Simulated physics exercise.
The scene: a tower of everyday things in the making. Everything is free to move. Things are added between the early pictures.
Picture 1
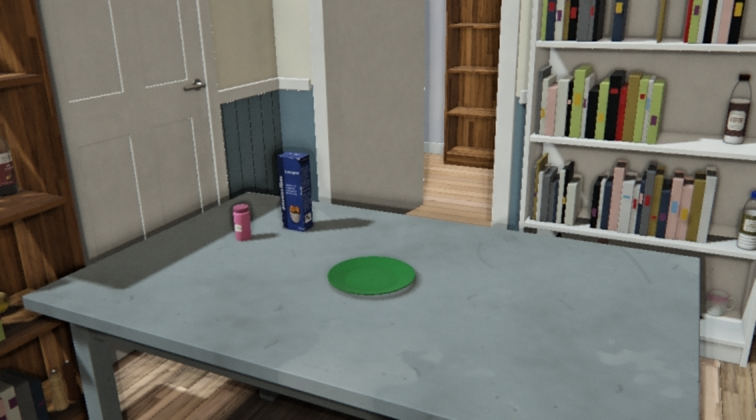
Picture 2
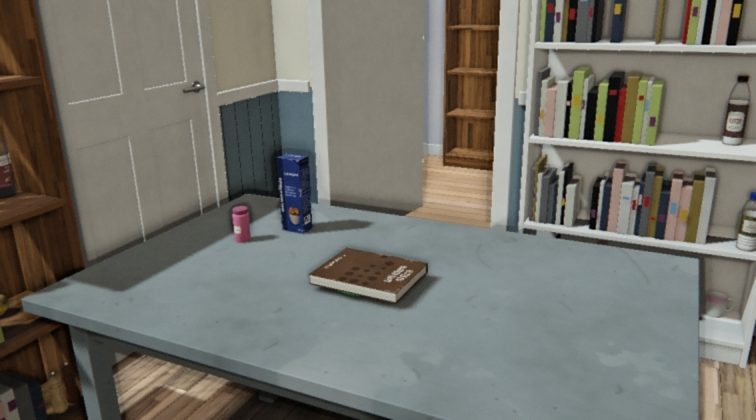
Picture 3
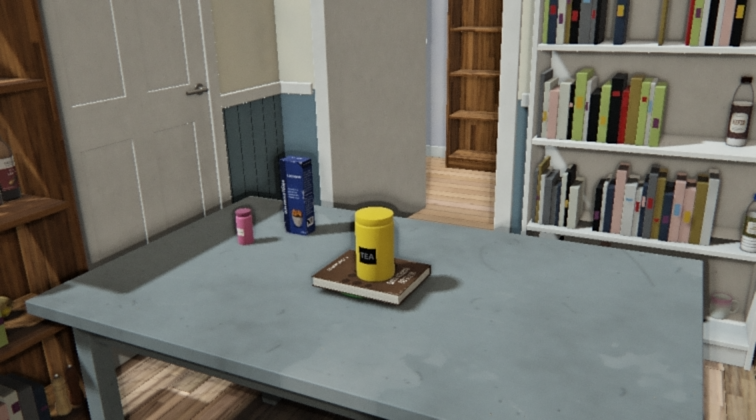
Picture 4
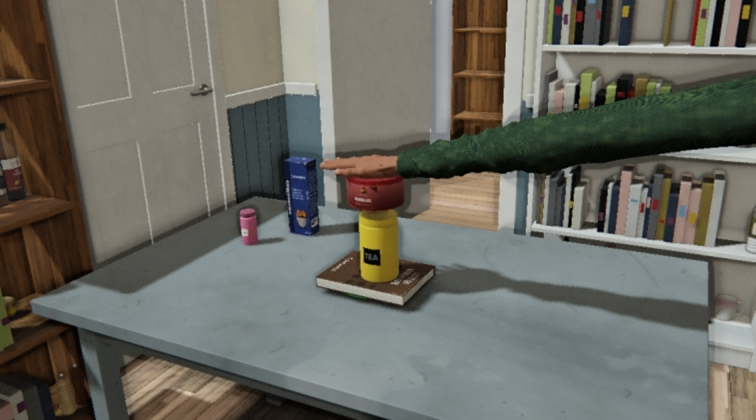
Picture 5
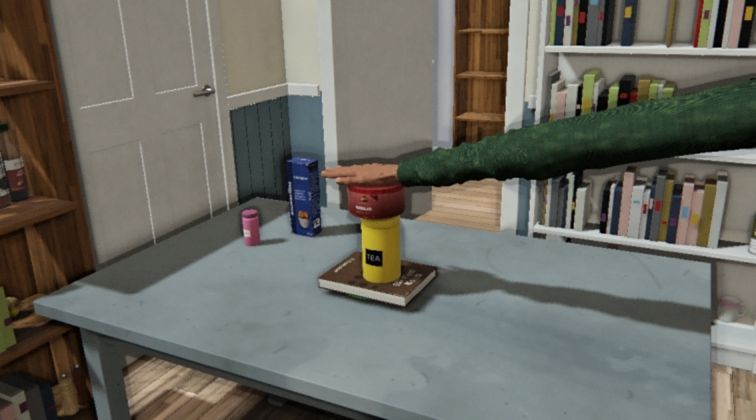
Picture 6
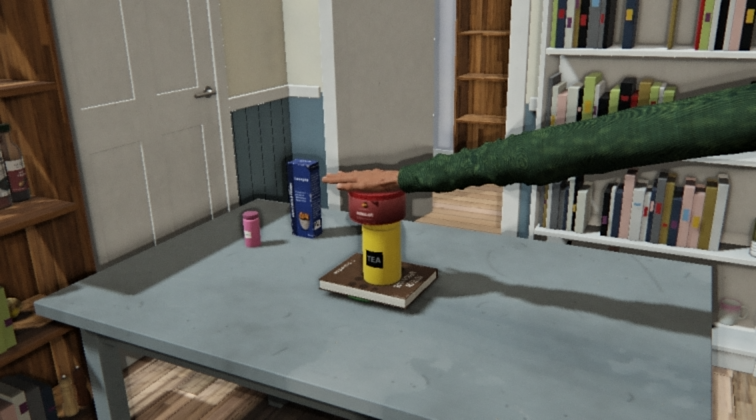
On a grey table beside a pink shaker and a blue carton, a green plate, a brown book and a yellow jar appeared in turn, then a green-sleeved arm lowered a red tub onto the jar.
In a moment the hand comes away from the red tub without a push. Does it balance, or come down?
It keeps its balance.
Then, 0.20 s past the last view, nothing moves.
Then, 0.40 s past the last view, red tub resting near (377, 202).
Finally, all 6 still in place. Final places as the last picture's camera would see them, red tub near (377, 202). The pile stays up.
